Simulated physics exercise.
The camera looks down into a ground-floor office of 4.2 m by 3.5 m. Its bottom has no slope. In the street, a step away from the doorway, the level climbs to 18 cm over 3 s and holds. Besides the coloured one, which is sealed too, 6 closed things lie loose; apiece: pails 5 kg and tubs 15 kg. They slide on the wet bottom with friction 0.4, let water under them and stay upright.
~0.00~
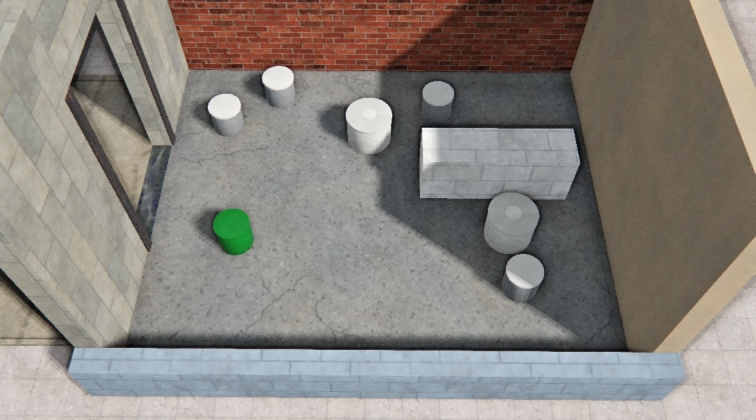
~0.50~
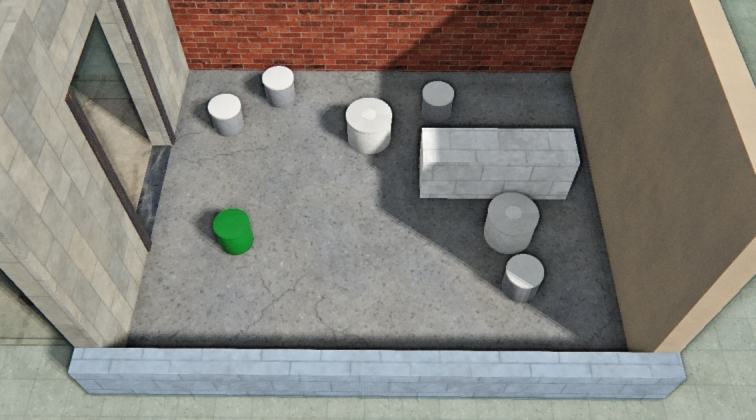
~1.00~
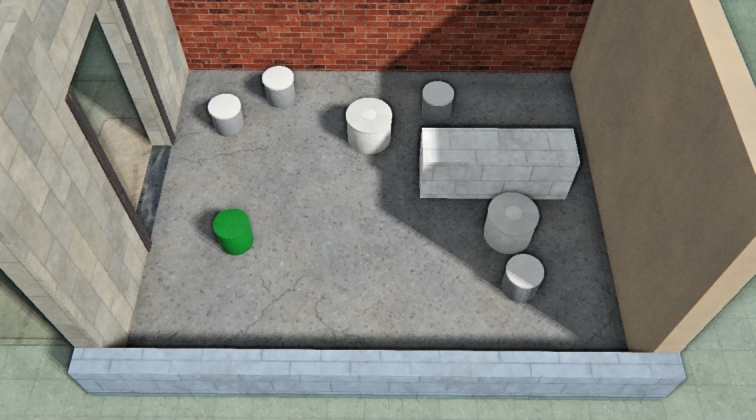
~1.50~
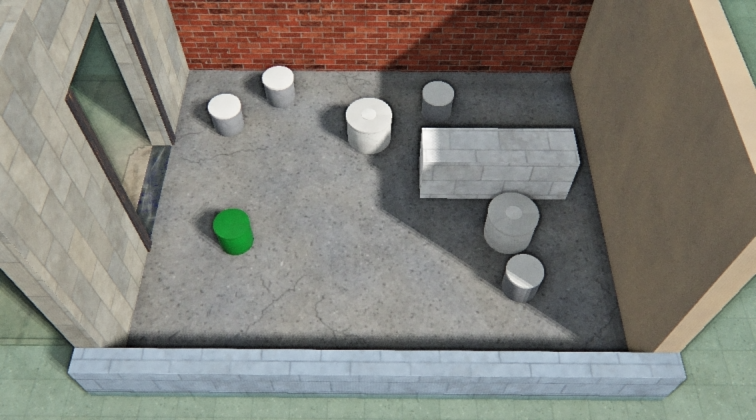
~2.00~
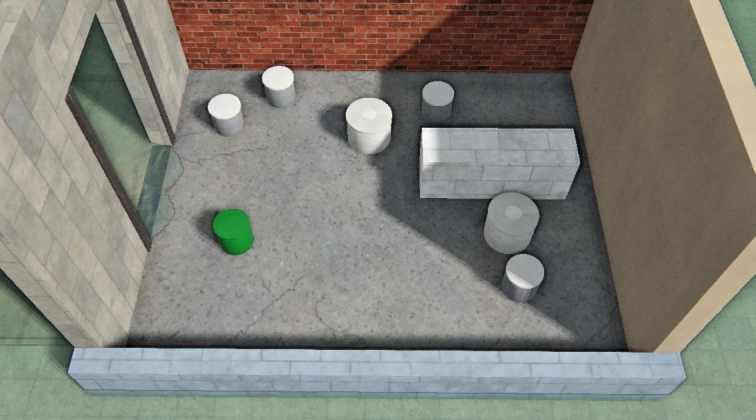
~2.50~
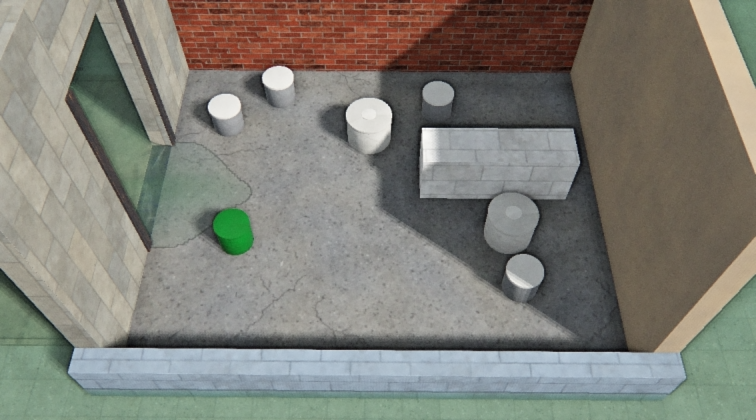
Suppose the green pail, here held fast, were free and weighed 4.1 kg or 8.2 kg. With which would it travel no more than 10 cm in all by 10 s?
I expect that neither load is enough.
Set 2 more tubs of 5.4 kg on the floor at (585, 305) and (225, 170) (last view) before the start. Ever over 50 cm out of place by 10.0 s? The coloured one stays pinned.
In turn: Short of it, past it.
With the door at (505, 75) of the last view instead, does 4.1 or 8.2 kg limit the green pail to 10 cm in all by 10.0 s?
In that case only the larger load is enough.
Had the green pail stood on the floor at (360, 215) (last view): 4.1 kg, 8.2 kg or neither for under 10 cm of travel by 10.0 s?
Neither is enough.
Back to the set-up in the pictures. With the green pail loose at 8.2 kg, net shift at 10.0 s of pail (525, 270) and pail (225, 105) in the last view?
In that order: 50 cm, 10 cm.
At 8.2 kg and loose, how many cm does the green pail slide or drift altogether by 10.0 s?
About 60 cm.
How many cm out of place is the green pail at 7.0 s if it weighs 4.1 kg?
About 200 cm.
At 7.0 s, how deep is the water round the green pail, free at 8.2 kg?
About 4 cm.
After 3.5 s the green pail would be 18 cm from its start with 4.1 kg and 3 cm from its start with 8.2 kg; 5 cm of water round it then.
After 4.5 s the green pail would be 90 cm from its start with 4.1 kg and 43 cm from its start with 8.2 kg; 5 cm of water round it then.
After 7.0 s the green pail would be 178 cm from its start with 4.1 kg and 62 cm from its start with 8.2 kg; 4 cm of water round it then.
After 10.0 s the green pail would be 234 cm from its start with 4.1 kg and 62 cm from its start with 8.2 kg; 8 cm of water round it then.
